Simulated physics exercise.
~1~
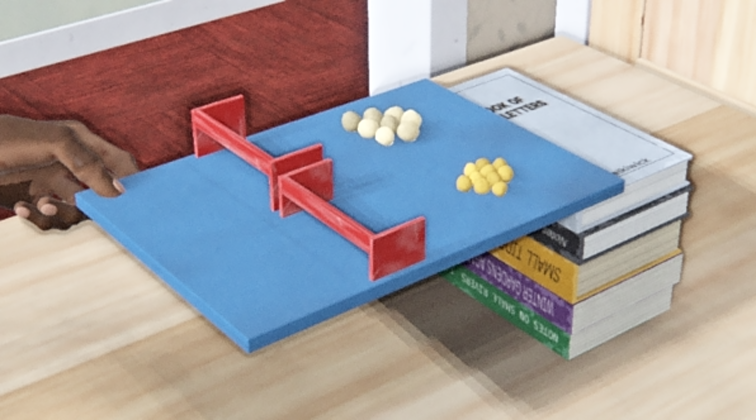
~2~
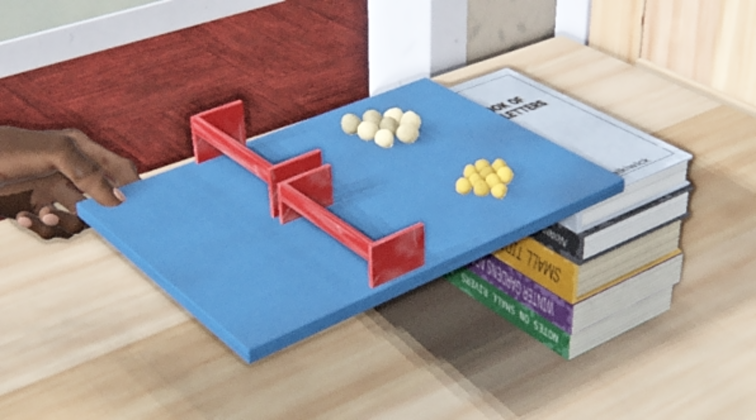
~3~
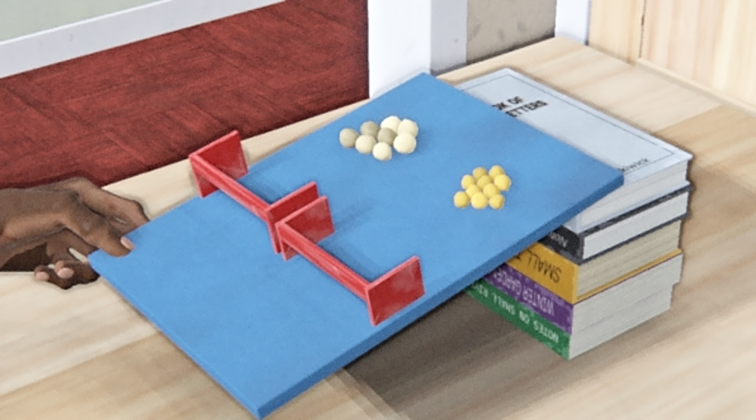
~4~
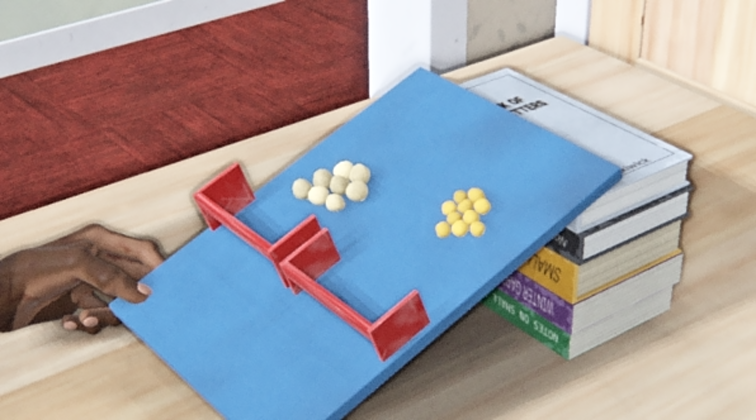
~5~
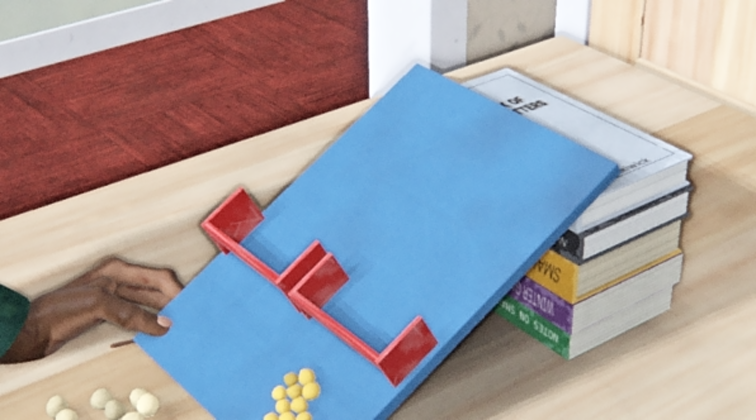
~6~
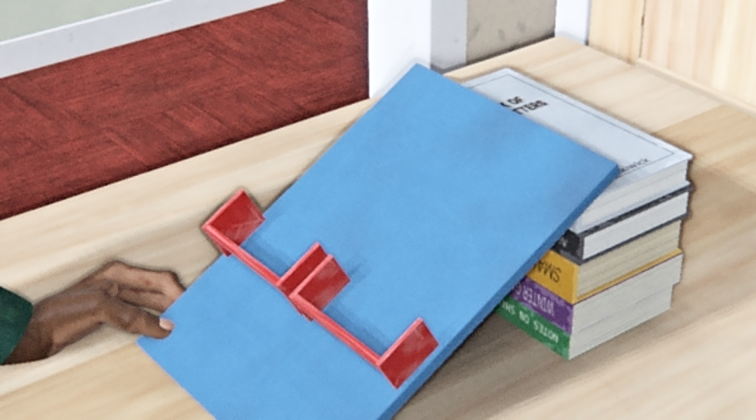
A blue board tilts more and more steeply on a pale wooden surface, seen from slightly above, its right end propped on a stack of books while a hand at the left lowers the other end. Two red gates cross it, with a cluster of cream balls on the far side and a cluster of smaller yellow ones on the near side. At first both clusters stay put. As the slope steepens, both start down toward the gates. Both pass beneath the bars, the cream balls reaching the tabletop at lower left. Finally the board rests steeply sloped, empty except for its gates, with the hand beside it.
